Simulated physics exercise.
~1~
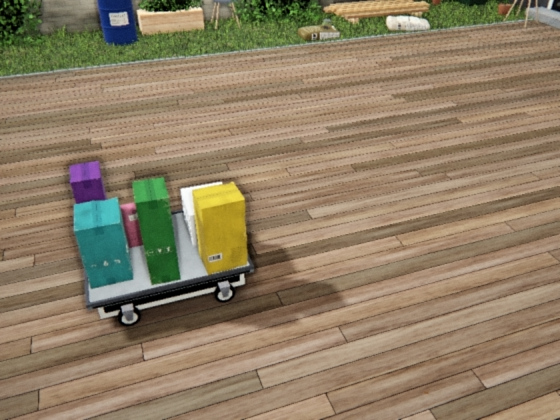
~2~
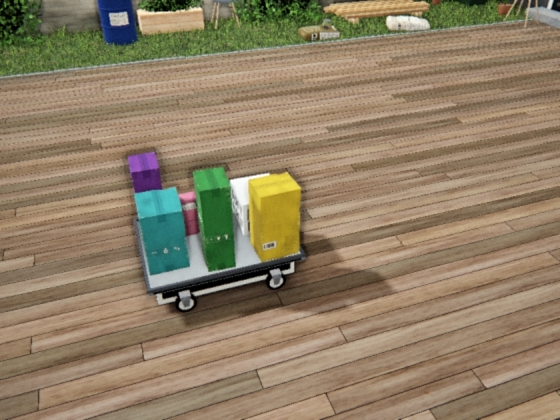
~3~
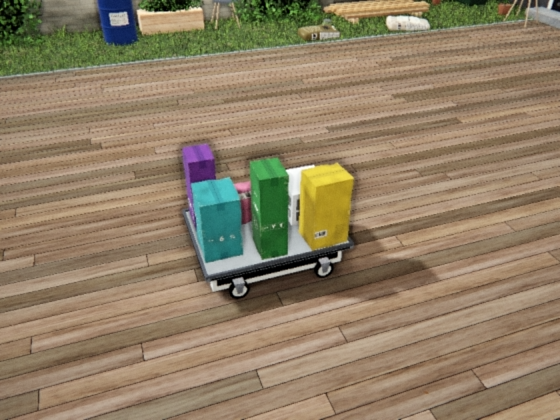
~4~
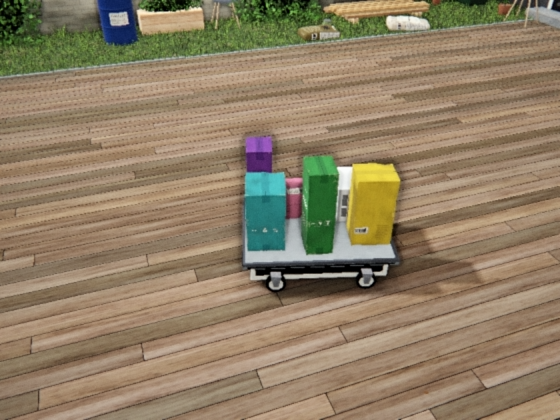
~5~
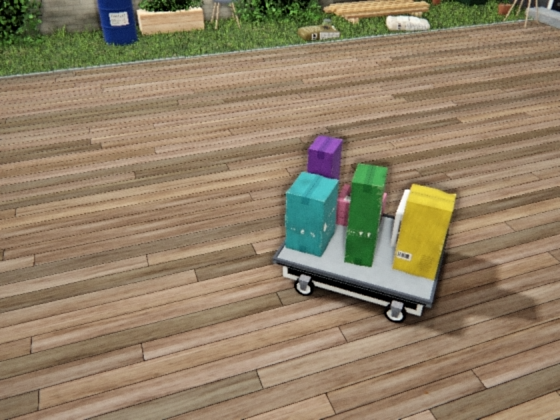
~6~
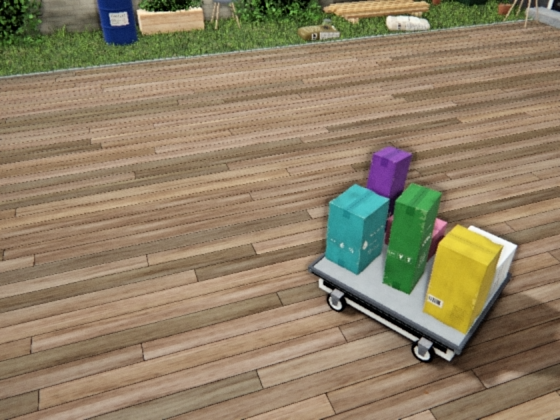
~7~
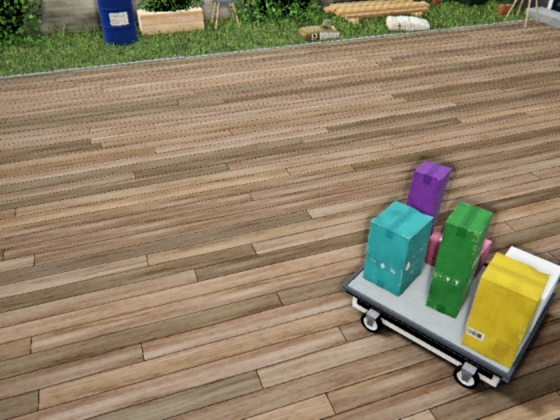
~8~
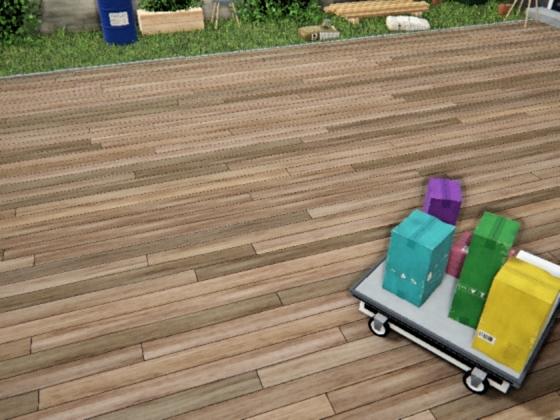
Flatbed cart carrying six colourful upright boxes rolling rightward across a wooden deck, turning toward the viewer, all boxes still standing.
